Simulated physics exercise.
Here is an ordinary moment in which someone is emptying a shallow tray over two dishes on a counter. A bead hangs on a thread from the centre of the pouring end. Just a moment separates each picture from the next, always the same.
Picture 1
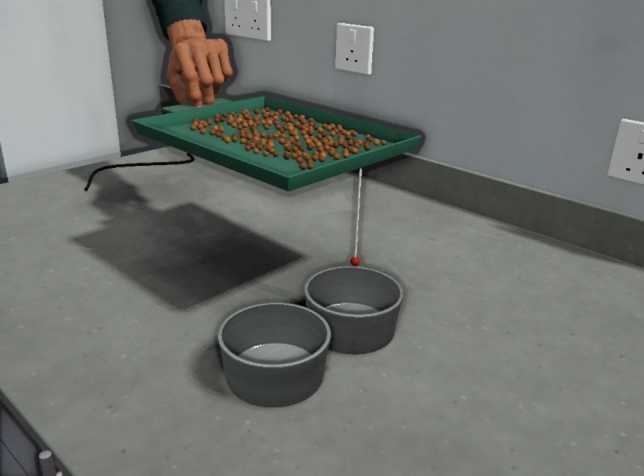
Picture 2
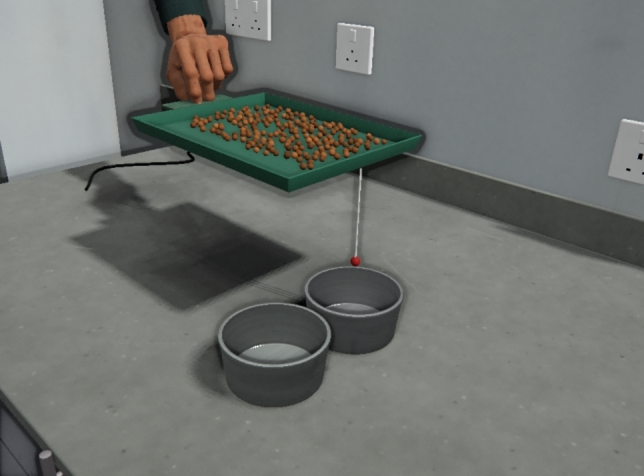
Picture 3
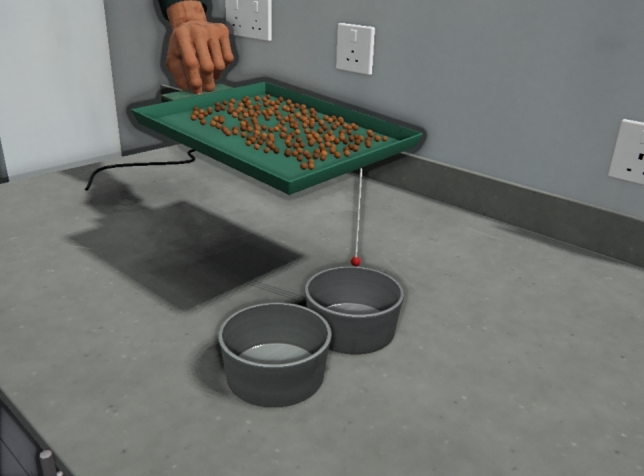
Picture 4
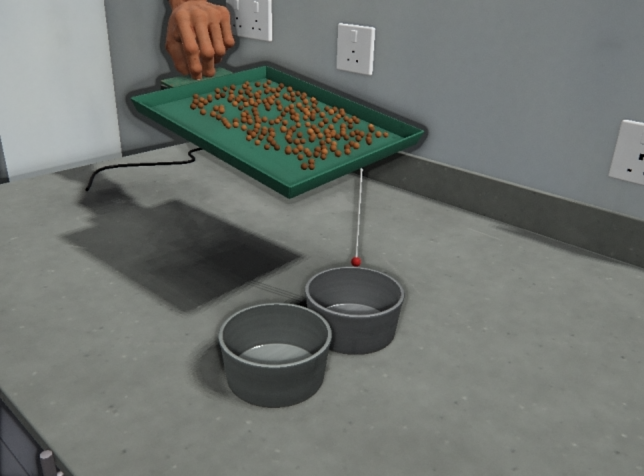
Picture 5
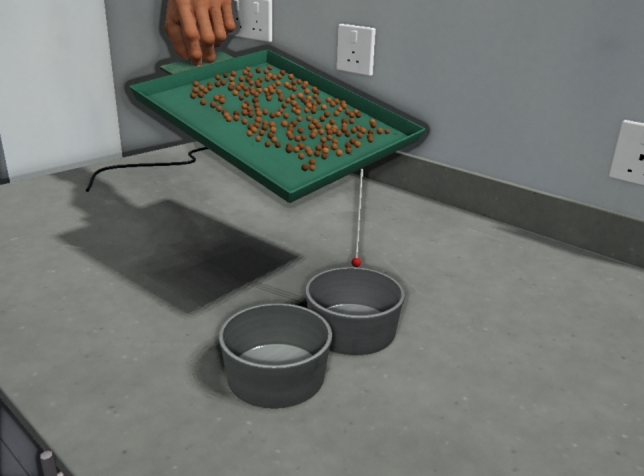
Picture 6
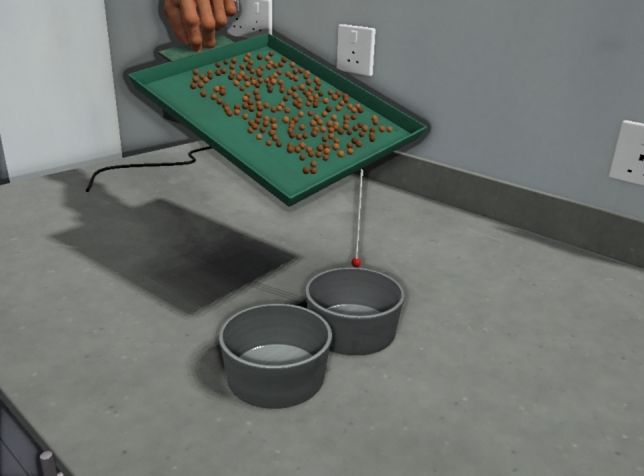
A hand gradually tilting a green tray of small brown balls, raising its back end above two grey dishes on a counter.
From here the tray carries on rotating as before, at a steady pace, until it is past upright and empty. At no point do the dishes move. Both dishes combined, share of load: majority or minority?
Most of the load lands in the dishes.
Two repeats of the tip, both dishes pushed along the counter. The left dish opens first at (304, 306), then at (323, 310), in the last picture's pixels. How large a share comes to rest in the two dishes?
About 90 per cent, then about 90 per cent.
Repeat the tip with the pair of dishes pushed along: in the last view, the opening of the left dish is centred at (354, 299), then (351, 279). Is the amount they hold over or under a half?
At place one not up to half; at place two not up to half.
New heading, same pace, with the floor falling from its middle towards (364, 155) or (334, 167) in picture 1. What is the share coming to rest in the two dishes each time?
It comes to about 0 per cent the first time and about 60 per cent the second.
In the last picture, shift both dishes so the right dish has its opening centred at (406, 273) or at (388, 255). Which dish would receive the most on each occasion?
The first try favours the leftmost one, and the second try favours the leftmost one.
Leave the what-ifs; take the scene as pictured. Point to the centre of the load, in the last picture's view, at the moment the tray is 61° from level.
Somewhere about pixel (309, 199).
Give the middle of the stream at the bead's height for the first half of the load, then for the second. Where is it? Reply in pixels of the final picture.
(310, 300) first, (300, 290) later.
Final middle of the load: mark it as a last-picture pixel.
About (295, 355).
Soon after the last picture, tray tipped steeply; most on the tray; a small part in the left dish; a stray few in the right dish; about a quarter in the air.
A little later, tray tipped right over; about a quarter on the tray; about a third in the left dish; a small part in the right dish; a small part outside both; about a quarter in the air.
Later still, tray tipped past a quarter turn; about half in the left dish; about a quarter in the right dish; about a third outside both.
At rest, tray tipped past a quarter turn; about half in the left dish; about a quarter in the right dish; about a third outside both.
